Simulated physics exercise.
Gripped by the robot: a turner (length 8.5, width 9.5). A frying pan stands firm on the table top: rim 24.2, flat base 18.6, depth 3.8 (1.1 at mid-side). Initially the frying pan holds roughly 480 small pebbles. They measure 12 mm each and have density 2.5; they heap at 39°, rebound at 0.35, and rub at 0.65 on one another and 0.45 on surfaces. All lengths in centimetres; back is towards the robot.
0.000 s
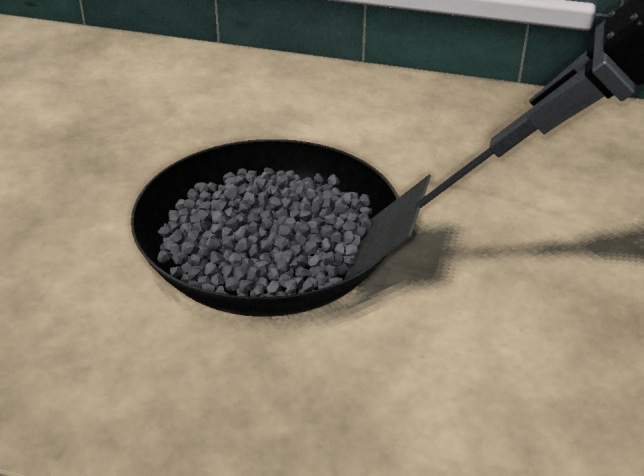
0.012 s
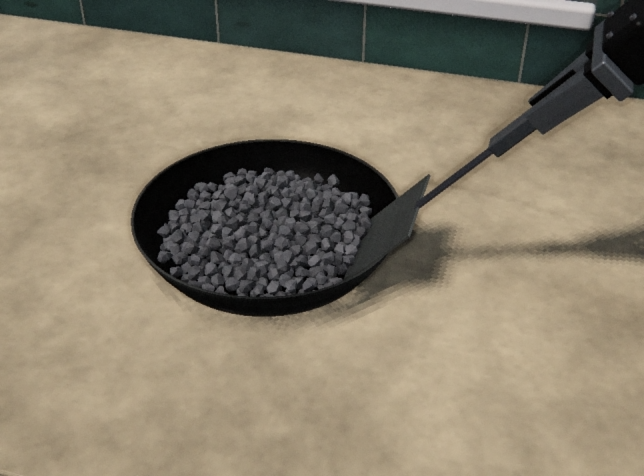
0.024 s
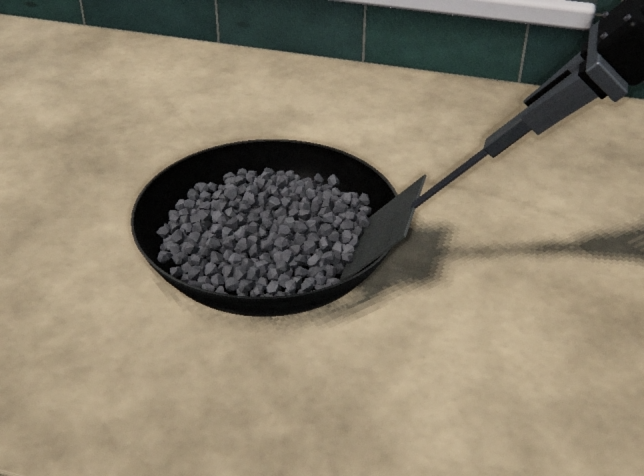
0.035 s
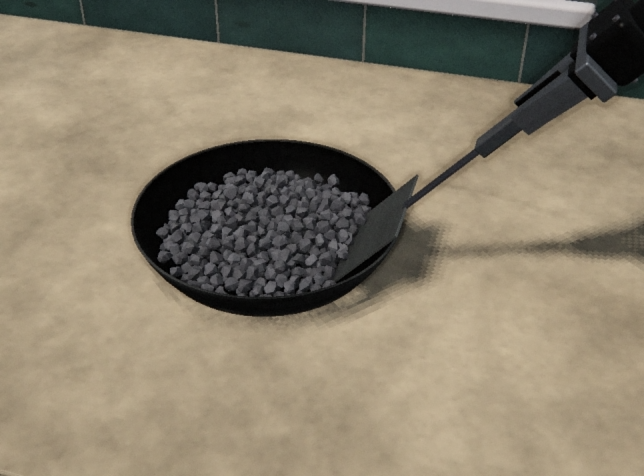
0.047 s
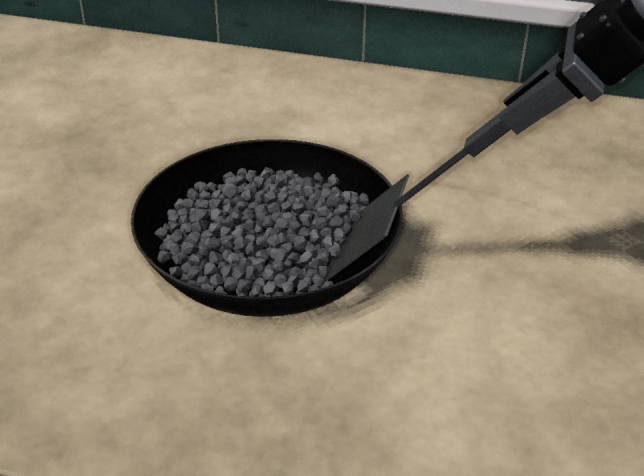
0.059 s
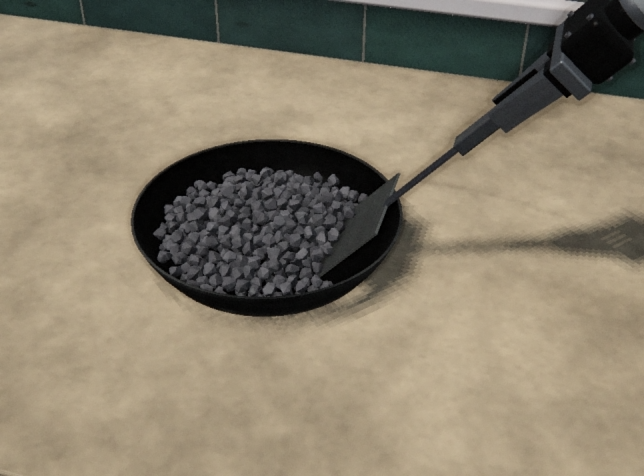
The clip shows a black frying pan heaped with small gray pebbles on a tabletop as a robot-held turner, tilted at the pan's right side, moves slightly left into the pebbles, nudging those nearest its blade.
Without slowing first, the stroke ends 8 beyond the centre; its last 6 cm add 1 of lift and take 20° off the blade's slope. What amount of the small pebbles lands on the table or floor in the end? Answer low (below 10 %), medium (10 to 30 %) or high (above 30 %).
Medium.
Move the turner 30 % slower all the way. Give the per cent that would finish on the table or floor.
About 15 in a hundred.
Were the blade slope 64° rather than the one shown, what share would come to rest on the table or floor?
In that case, around 30 percent would end up on the table or floor.
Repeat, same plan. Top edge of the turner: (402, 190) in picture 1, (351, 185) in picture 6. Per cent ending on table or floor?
Around 35 per cent finishes there.
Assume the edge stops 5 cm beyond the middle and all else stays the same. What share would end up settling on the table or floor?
About 5 %.
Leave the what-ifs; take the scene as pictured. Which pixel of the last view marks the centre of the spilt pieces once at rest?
The centre sits at roughly (114, 212).
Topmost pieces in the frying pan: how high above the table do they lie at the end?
Roughly 6.5 centimetres.
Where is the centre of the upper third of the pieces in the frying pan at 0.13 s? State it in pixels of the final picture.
At about (235, 209).
By 0.13 s, sloping 50°, highest piece 5 above the table; 480 in the frying pan.
By 0.20 s, sloping 43°, highest piece 7 above the table; 477 in the frying pan, 3 on the blade or in flight.
By 0.43 s, sloping 30°, highest piece 6 above the table; 394 in the frying pan, 82 on the table or floor, 4 on the blade or in flight.
By 1.48 s, sloping 30°, highest piece 6 above the table; 392 in the frying pan, 88 on the table or floor.
Final count, 392 in the frying pan, 88 on the table or floor. That is 18 % on the table or floor.
